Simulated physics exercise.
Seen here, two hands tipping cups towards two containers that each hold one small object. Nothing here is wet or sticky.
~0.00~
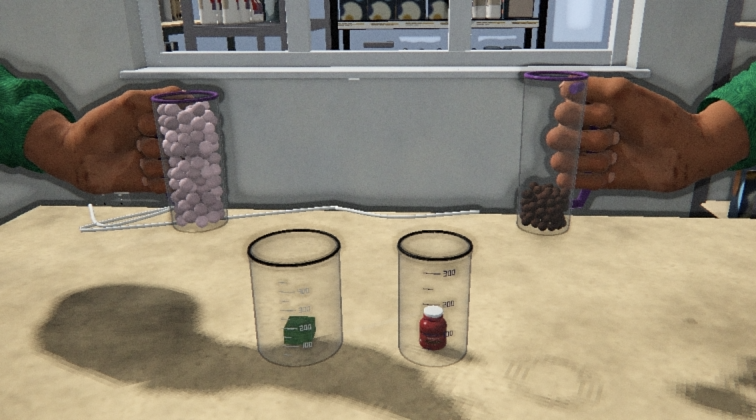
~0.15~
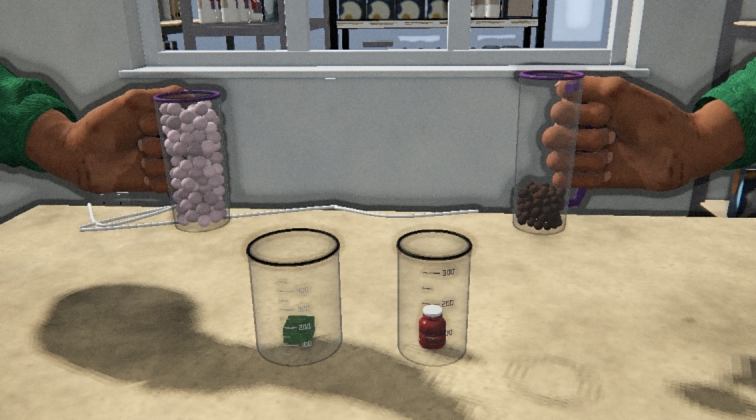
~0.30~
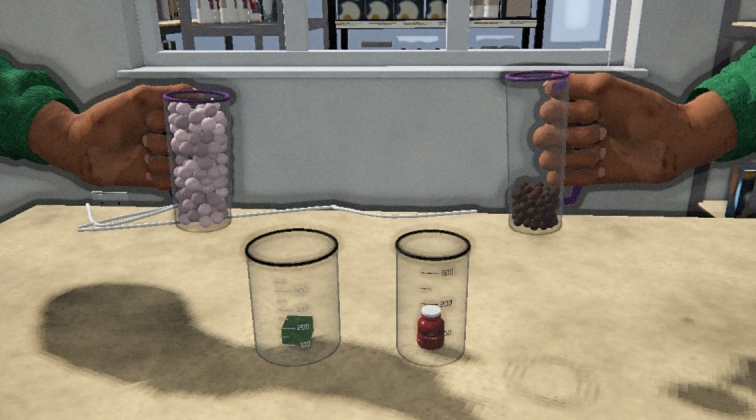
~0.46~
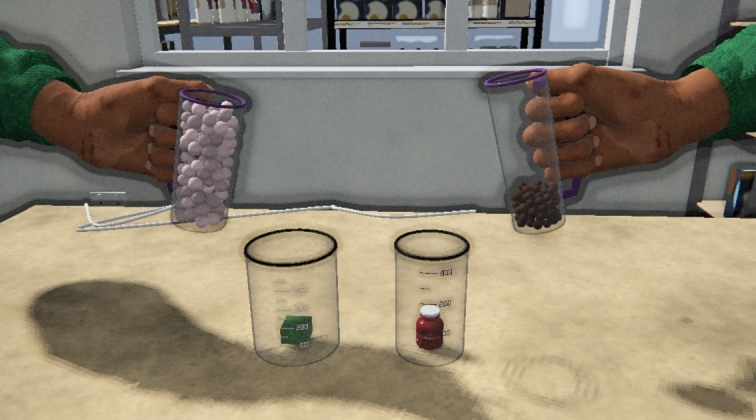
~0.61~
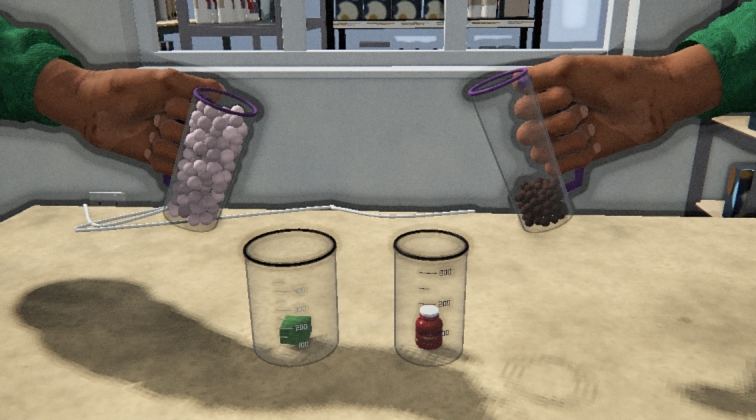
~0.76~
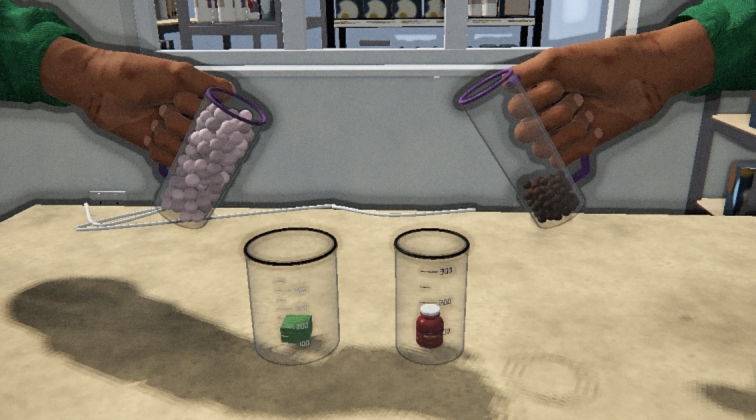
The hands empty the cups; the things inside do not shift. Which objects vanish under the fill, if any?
On the left it disappears under the fill, on the right it keeps its head above the surface.
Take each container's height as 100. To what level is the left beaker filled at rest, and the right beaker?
Left about 45, right about 20.
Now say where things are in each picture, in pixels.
The first picture shows small block in the left beaker at (300, 330), a quarter of its height or less; left cup at (193, 162), nearly full of sugar pearls; small bottle in the right beaker at (433, 327), reaching about a third of the way up; right cup at (549, 154), a quarter full of allspice berries.
The second picture shows left cup at (196, 161), upright; right cup at (545, 153), upright.
The third picture shows left cup at (201, 162), tipped 4°; right cup at (536, 153), tipped 4°.
The fourth picture shows left cup at (206, 162), tipped 13°; right cup at (528, 153), tipped 13°.
The fifth picture shows left cup at (208, 162), tipped 23°; right cup at (523, 153), tipped 23°.
The sixth picture shows small block in the left beaker at (297, 329); left cup at (208, 161), tipped 33°; small bottle in the right beaker at (430, 325); right cup at (524, 152), tipped 33°.
After 1.15 s, left beaker empty, all of its cupful still in the cup; right beaker empty, all of its cupful still in the cup.
After 1.64 s, left beaker nearly empty, nearly all of its cupful still in the cup; right beaker empty, all of its cupful still in the cup.
After 2.16 s, left beaker a quarter full, about a third of its cupful still in the cup; right beaker nearly empty, about half of its cupful still in the cup.
At rest (3.0 s), left beaker half full (surface near (295, 297)), nothing beside it; right beaker a quarter full (surface near (430, 321)), nothing beside it; the left thing is covered; the right thing is still showing.
